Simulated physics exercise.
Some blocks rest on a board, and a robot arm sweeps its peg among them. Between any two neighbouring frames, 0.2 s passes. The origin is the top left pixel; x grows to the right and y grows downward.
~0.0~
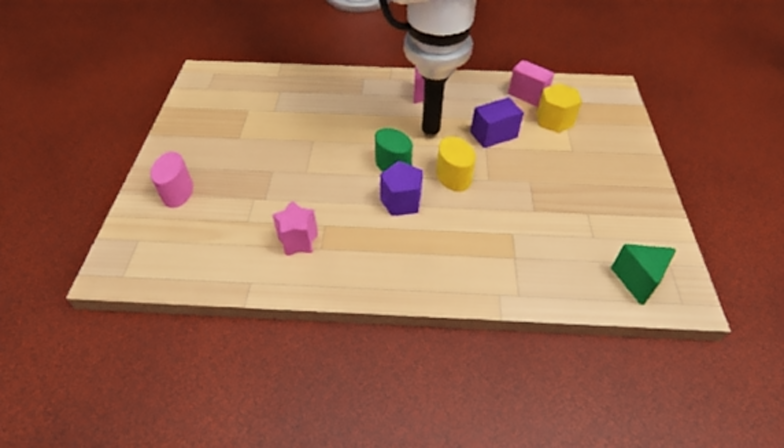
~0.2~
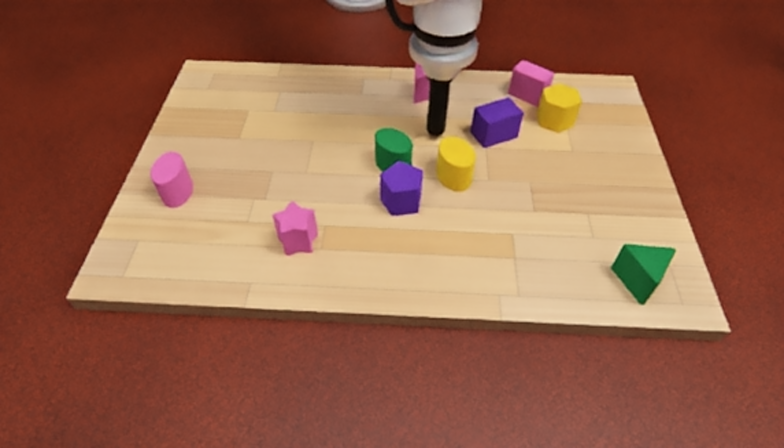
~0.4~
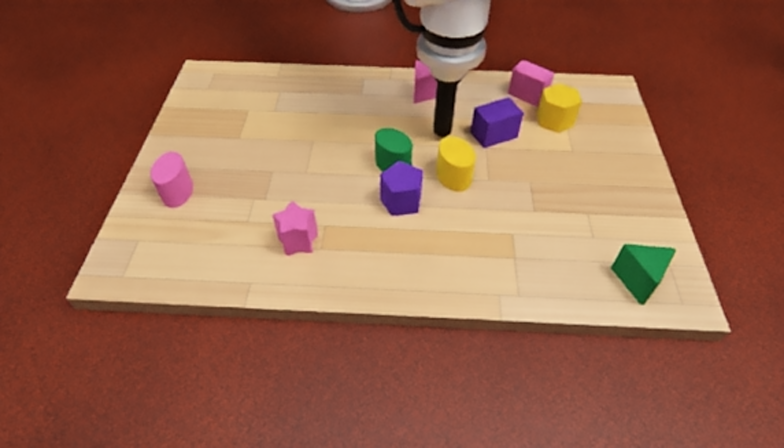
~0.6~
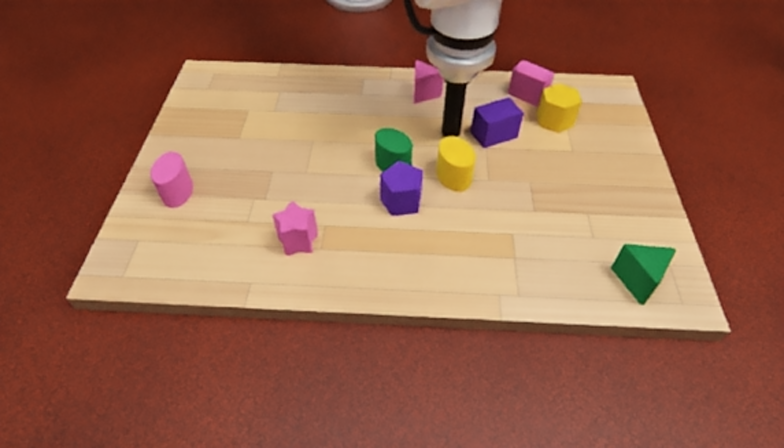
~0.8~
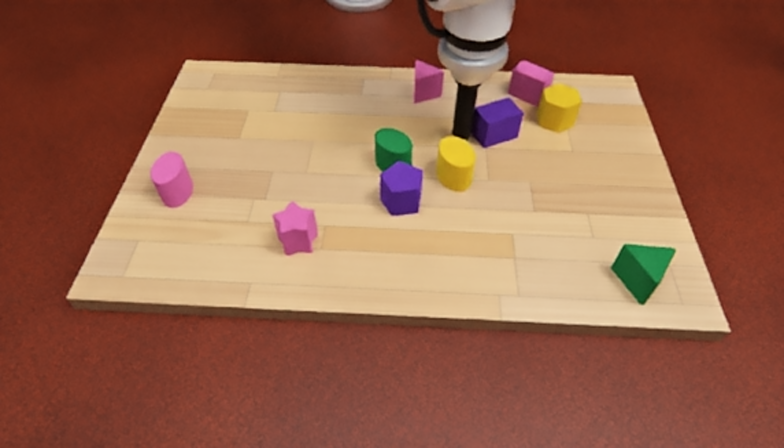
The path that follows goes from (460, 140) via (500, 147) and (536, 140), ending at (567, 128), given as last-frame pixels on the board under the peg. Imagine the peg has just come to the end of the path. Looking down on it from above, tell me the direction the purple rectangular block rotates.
From overhead, anticlockwise.
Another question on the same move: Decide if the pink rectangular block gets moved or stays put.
It is still on its spot.
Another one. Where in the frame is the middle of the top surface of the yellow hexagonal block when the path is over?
I'd guess (573, 85).
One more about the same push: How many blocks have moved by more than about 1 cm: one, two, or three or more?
Here I'd predict two blocks moving more than 1 cm.
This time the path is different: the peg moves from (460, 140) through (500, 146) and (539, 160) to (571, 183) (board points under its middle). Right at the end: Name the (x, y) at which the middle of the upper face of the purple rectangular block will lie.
It will likely be found at (530, 106).
What follows on the original path. One third of the way, peg at (501, 142); purple rectangular block at (524, 106), turned 40° anticlockwise.
Two thirds of the way, peg at (538, 134); purple rectangular block at (533, 95), turned 75° anticlockwise; yellow hexagonal block at (566, 93).
At the end, peg at (569, 122); yellow oval block unmoved; purple rectangular block at (533, 93), turned 90° anticlockwise; pink rectangular block unmoved; yellow hexagonal block at (573, 85), turned 15° anticlockwise.
